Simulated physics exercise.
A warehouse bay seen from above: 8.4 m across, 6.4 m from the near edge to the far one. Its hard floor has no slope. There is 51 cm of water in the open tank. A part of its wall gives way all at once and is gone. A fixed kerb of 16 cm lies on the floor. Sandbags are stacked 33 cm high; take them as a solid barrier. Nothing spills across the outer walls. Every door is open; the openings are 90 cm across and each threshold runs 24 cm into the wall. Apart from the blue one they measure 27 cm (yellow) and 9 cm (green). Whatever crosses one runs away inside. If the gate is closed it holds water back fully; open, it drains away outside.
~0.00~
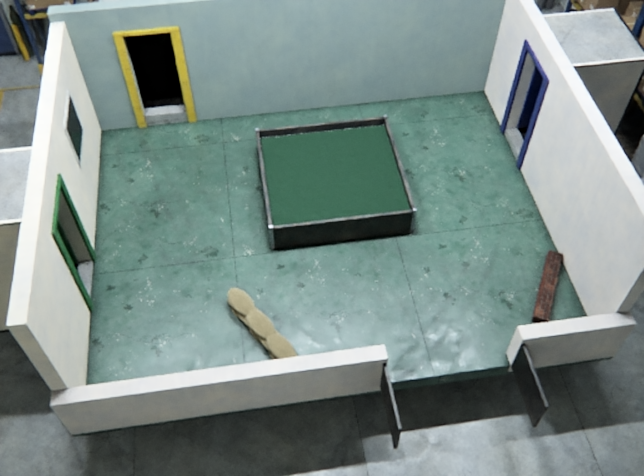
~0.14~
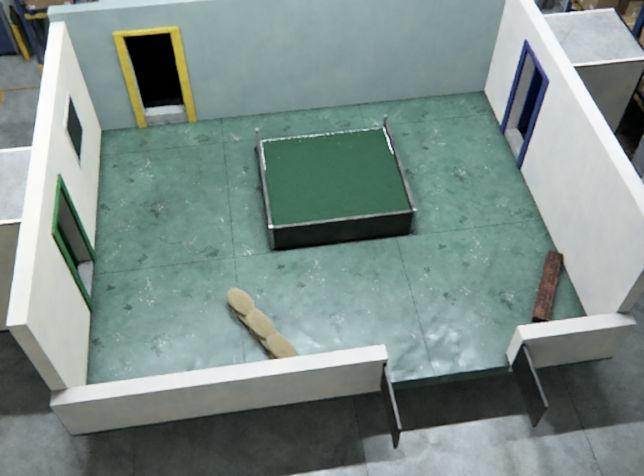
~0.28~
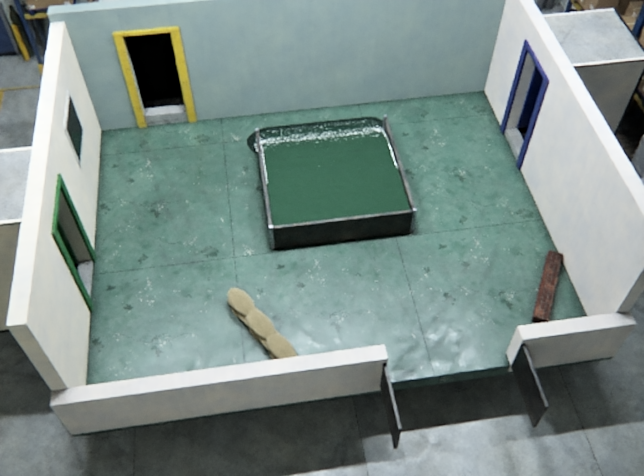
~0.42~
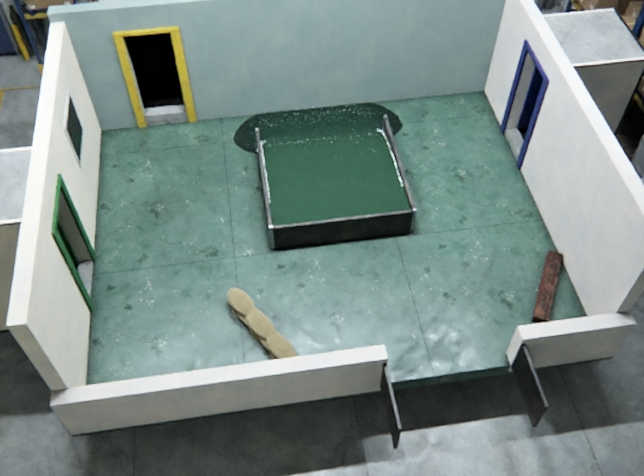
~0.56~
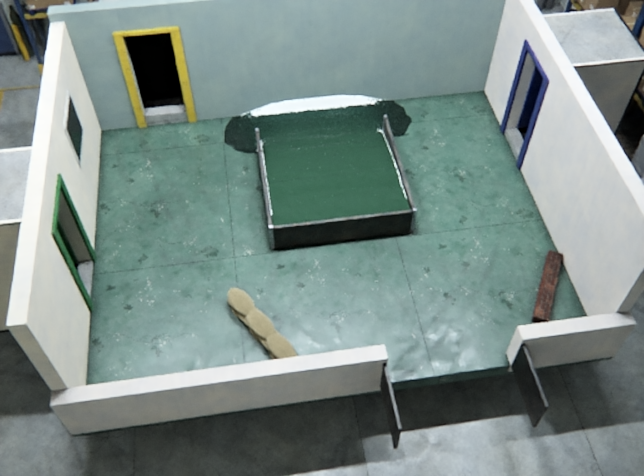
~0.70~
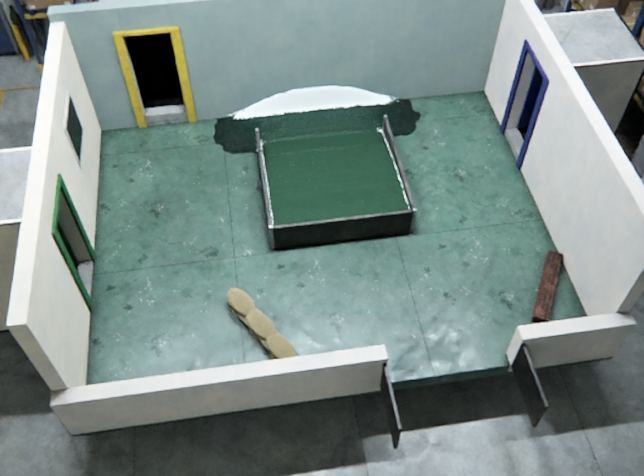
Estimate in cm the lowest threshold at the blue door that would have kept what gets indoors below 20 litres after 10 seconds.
Close to 12 cm is just enough.
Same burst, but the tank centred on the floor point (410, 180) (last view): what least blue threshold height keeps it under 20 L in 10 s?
Some 9.5 cm.
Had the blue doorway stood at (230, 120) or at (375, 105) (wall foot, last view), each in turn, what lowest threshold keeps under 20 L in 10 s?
Roughly 18 and 25 cm.
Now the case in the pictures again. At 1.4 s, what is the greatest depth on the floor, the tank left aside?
About 42 cm.
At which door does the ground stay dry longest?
The green one.
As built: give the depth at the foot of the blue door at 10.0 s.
About 7.5 cm.
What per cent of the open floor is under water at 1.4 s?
Some 10 per cent of it.
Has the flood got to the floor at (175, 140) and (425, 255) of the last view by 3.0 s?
In turn: Flooded, still dry.
After 1.4 s water covers 10 % of the floor, deepest (42 cm) near (306, 117); it has not reached the blue door.
After 3.0 s water covers 30 % of the floor, deepest (33 cm) near (473, 94); 18 cm at the blue door, 0 litres in over its 17 cm threshold.
After 10.0 s water covers 95 % of the floor, deepest (11 cm) near (155, 401); 7 cm at the blue door, 3 litres in over its 17 cm threshold.
At the blue door as built, the water arrived by 2.4 s and peaked near 19 cm at 3.4 s.
Run again over the same 10 s with other heights there, 28 litres in over 11 cm, 9 litres over 14.5 cm. The limit of 20 litres is kept from about 12 cm up.
